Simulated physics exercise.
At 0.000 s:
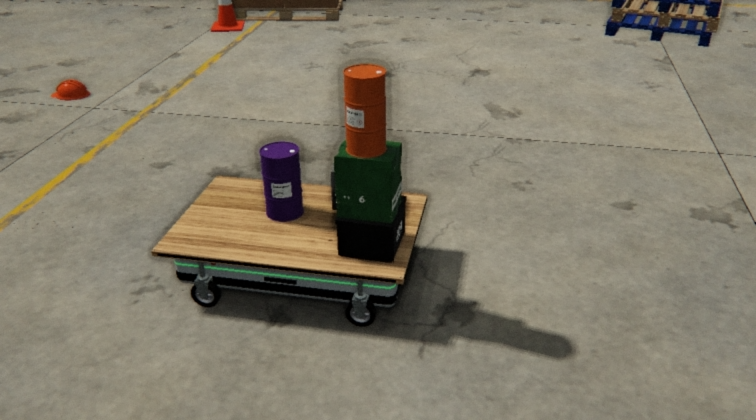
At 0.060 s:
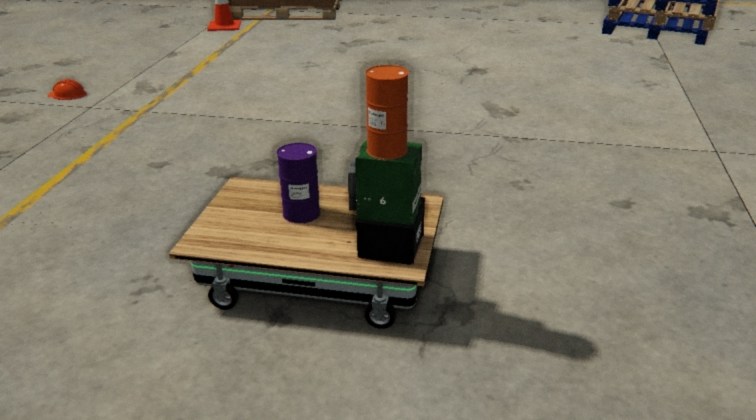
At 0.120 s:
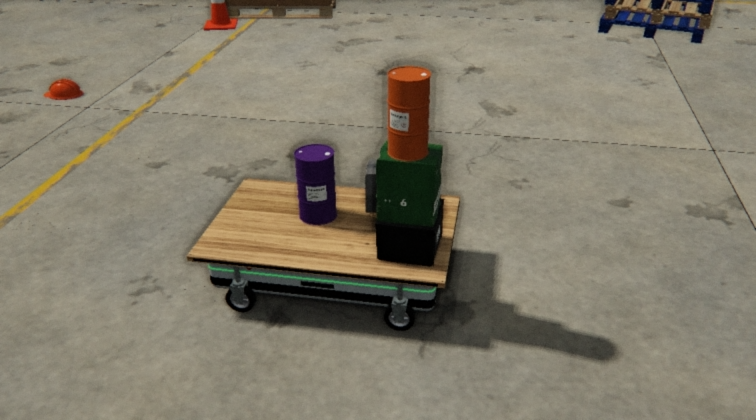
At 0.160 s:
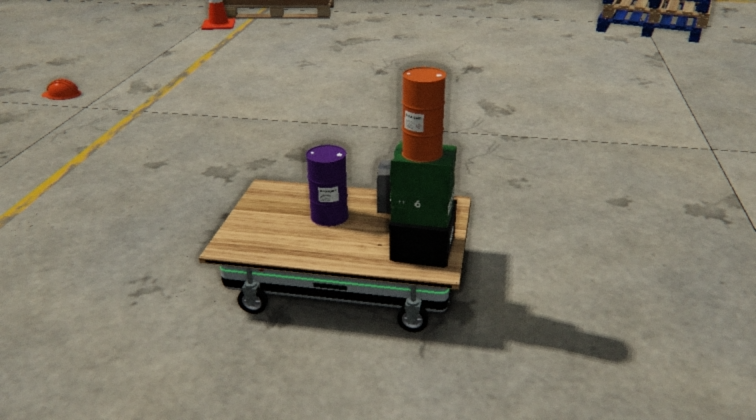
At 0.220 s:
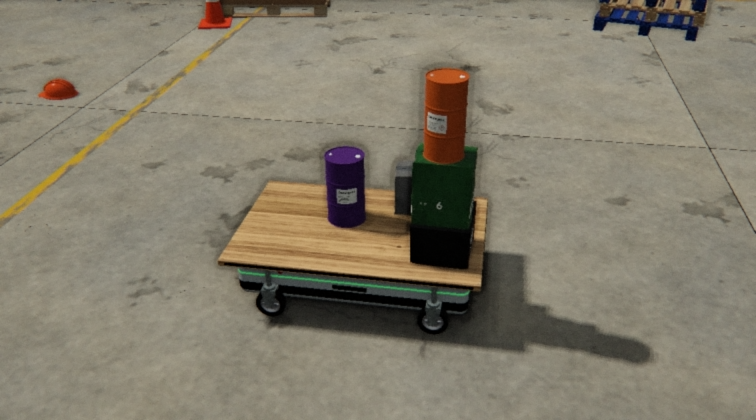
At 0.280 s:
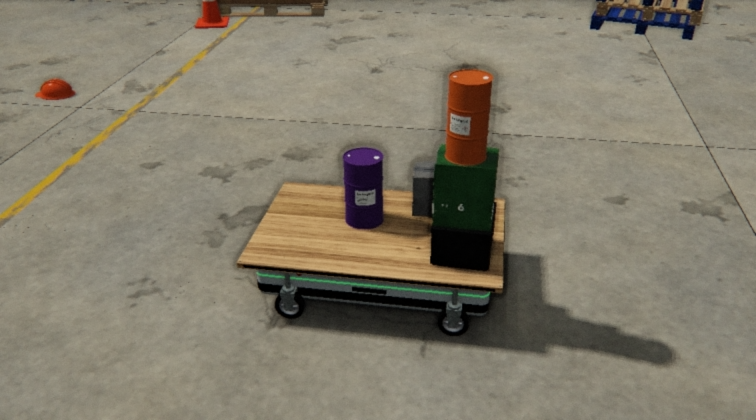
On a stained concrete warehouse floor, a flat cart with a wooden deck rolls slowly to the right, carrying a purple drum beside an orange drum stacked on green and black boxes, with a grey box gradually showing behind them.
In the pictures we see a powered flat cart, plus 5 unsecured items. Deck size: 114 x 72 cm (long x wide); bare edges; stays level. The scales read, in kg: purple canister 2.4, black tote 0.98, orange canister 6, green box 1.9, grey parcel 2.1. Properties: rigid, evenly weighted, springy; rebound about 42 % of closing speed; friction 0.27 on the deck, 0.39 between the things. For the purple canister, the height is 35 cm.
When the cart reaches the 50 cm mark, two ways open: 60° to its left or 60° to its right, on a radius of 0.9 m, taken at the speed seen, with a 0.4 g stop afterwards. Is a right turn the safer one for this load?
No, left is safer.
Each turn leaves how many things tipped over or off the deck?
With a left turn it's 3; with a right turn it's 4.
Turning left. Around 0.58 s, 87 cm covered, turned 14°; black tote at 9° to upright near (573, 221); purple canister shifted 2 cm near (455, 188); orange canister at 9° to upright.
Around 1.18 s, 177 cm covered, turned 60°; black tote now off the deck; purple canister shifted 11 cm near (567, 134); grey parcel shifted 34 cm.
Around 1.48 s, 202 cm covered, turned 60°; purple canister shifted 13 cm near (591, 116); grey parcel shifted 35 cm.
Finally (2.1 s), off the deck, black tote, orange canister and green box; not toppled but over 10 cm from the start, purple canister and grey parcel. Final places as that camera would see them, purple canister near (597, 112), black tote near (723, 172).
Turning right instead, black tote, orange canister, green box and grey parcel tipped over or off the deck, 4 of 5 in all.
